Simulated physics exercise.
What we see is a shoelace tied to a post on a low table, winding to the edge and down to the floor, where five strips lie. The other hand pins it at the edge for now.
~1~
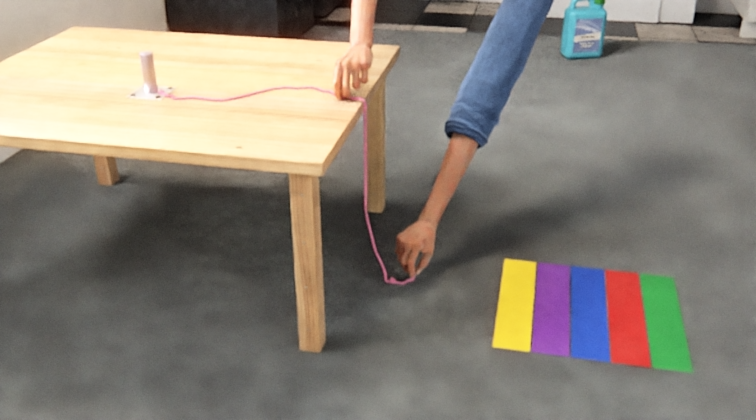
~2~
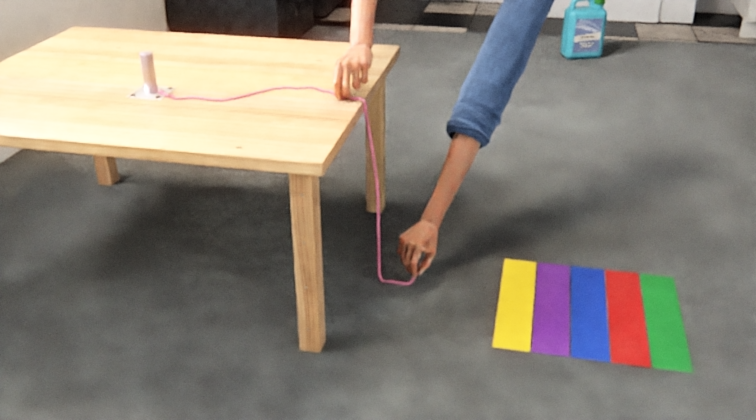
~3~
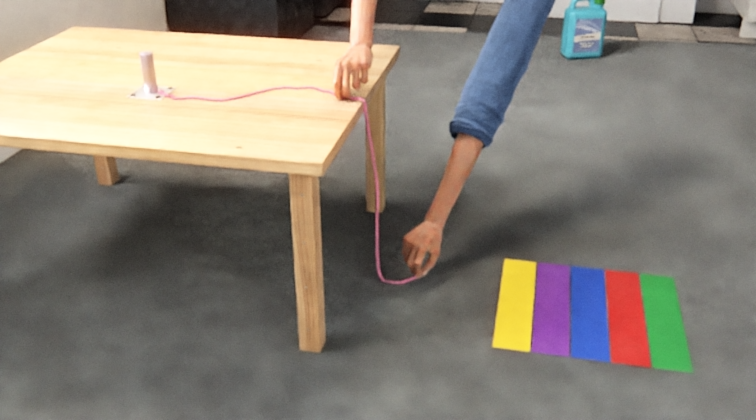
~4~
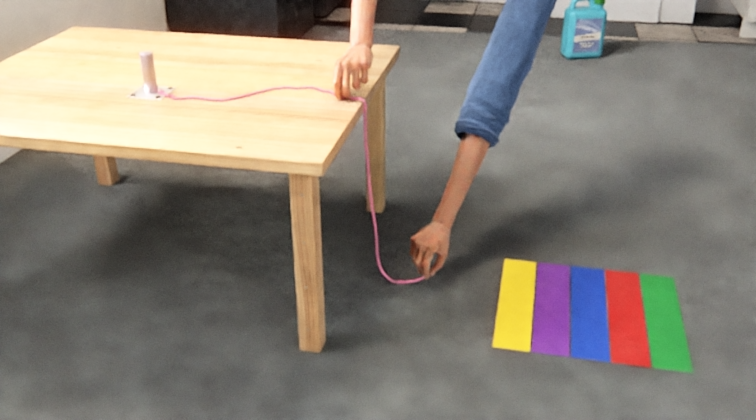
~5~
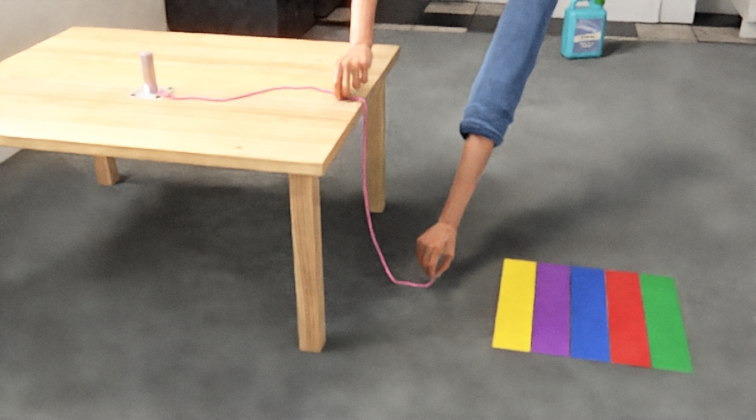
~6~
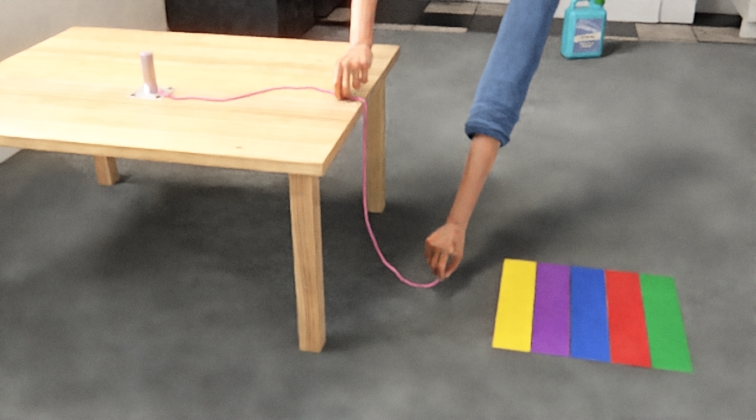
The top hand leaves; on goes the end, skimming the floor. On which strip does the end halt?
The end stops over the blue strip.
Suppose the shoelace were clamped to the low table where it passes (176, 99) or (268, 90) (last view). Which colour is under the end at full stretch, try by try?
It would be blue; purple.
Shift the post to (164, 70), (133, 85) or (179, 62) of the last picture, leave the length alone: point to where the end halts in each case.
Try by try, around (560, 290), (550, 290) and (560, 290).
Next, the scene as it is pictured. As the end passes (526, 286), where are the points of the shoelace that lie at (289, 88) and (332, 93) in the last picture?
About (312, 97), and the other about (363, 102).
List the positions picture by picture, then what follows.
The first picture shows end (414, 273); yellow (513, 331); purple (551, 336); blue (590, 341); red (630, 346); green (670, 351).
The second picture shows end (417, 273); shoelace through (186, 98) (258, 93) (324, 91) (370, 133) (378, 202) (379, 269).
The third picture shows end (421, 274).
The fourth picture shows end (429, 274); shoelace through (186, 98) (258, 93) (324, 91) (365, 133) (372, 202) (381, 269).
The fifth picture shows end (435, 275).
The sixth picture shows end (444, 276); shoelace through (186, 98) (258, 93) (324, 91) (365, 133) (364, 202) (389, 266).
Soon after, end near (525, 286); over yellow.
After that, end near (566, 290); over purple.
At the stop, end near (589, 293); over blue. It gets as far as the blue strip.
